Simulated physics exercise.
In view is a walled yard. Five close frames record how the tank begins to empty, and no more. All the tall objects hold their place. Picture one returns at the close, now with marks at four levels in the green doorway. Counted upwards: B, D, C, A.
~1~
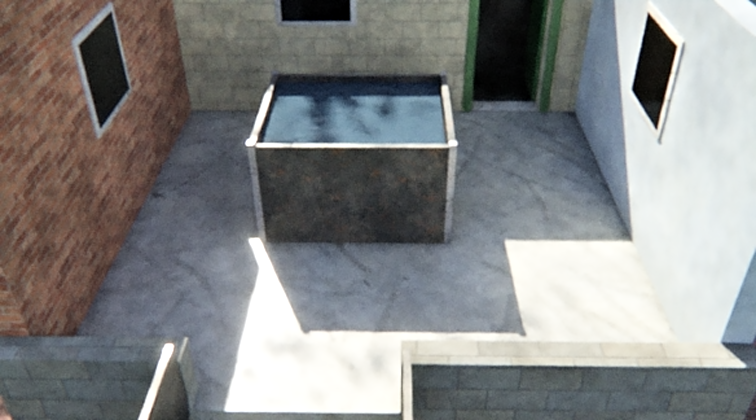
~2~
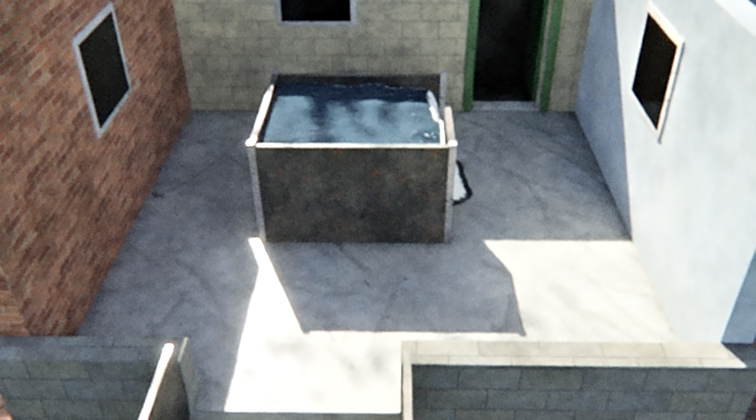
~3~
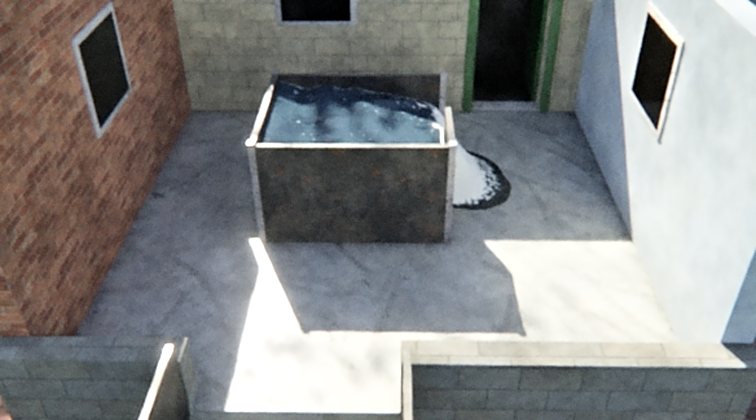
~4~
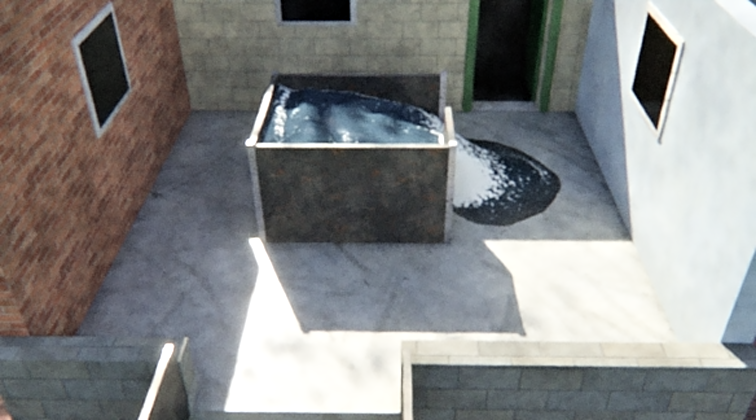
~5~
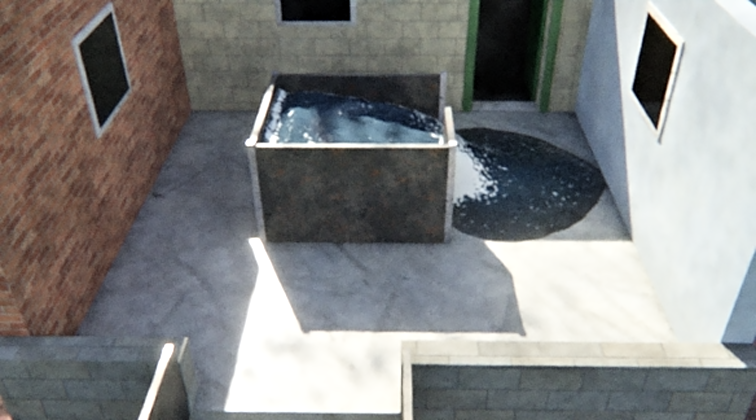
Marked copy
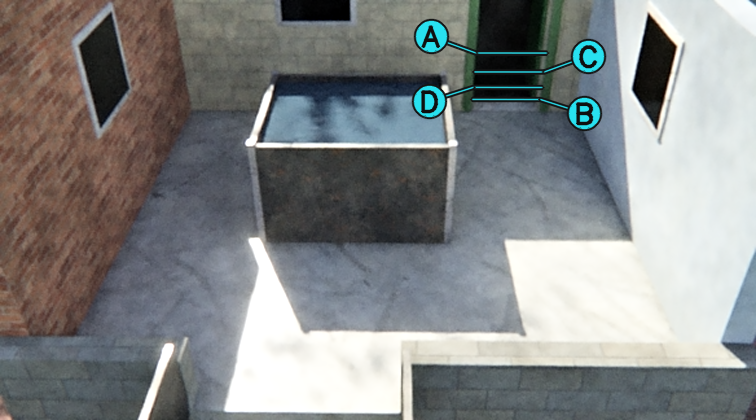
Water poured out of the right side of a dark, open-topped tank in a walled yard, foaming white as the level inside dropped, and a dark puddle spread rightward across the grey ground.
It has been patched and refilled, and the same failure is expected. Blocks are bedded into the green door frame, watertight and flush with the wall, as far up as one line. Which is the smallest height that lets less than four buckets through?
D.
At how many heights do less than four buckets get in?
Three of them.
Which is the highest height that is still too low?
Here it is height B.
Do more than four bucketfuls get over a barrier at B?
Yes, that goes wrong.
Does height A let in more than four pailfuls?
No, that is safe.
On the marked copy, A at (511, 53); B at (506, 99); C at (509, 71); D at (507, 87); from the bottom up B, D, C, A.
Choosing A, nothing gets over.
Choosing B, some 15 bucketfuls get in.
Choosing C, nothing gets over.
Choosing D, a bucket or two gets in.
